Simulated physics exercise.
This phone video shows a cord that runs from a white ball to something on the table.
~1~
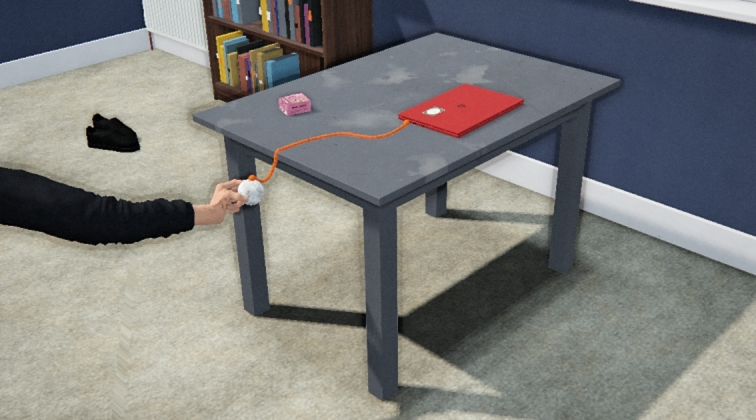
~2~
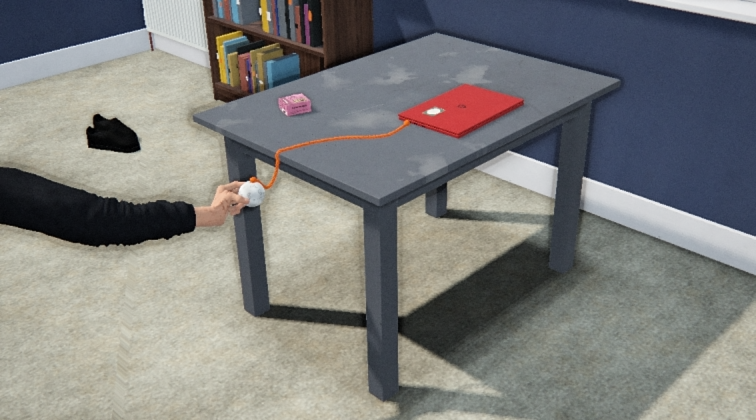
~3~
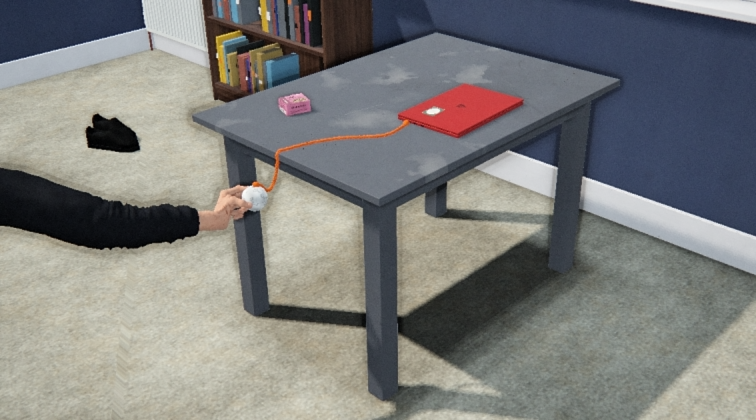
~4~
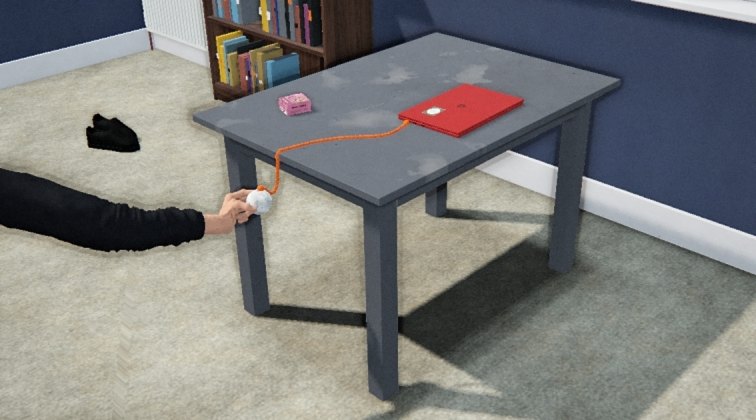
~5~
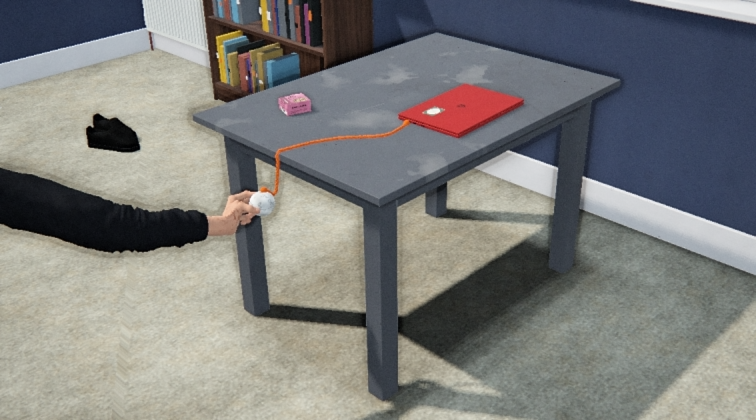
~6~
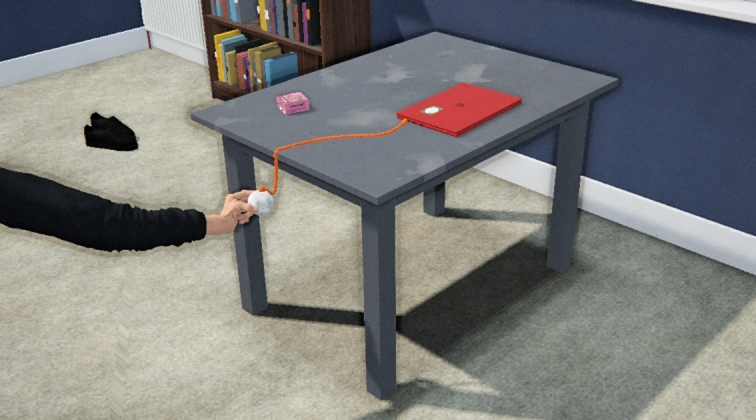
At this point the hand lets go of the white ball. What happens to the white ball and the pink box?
The white ball stays suspended; the pink box stays put.
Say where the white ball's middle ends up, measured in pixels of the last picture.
About (300, 244).
Then, 0.78 s after the last picture, ball below the edge near (296, 242); laptop unmoved; box unmoved.
Then, 1.78 s after the last picture, ball below the edge near (286, 247); laptop unmoved; box unmoved.
At rest, ball below the edge near (300, 244); laptop unmoved; box unmoved. The white ball hangs in the air and the pink box remains where it stands.
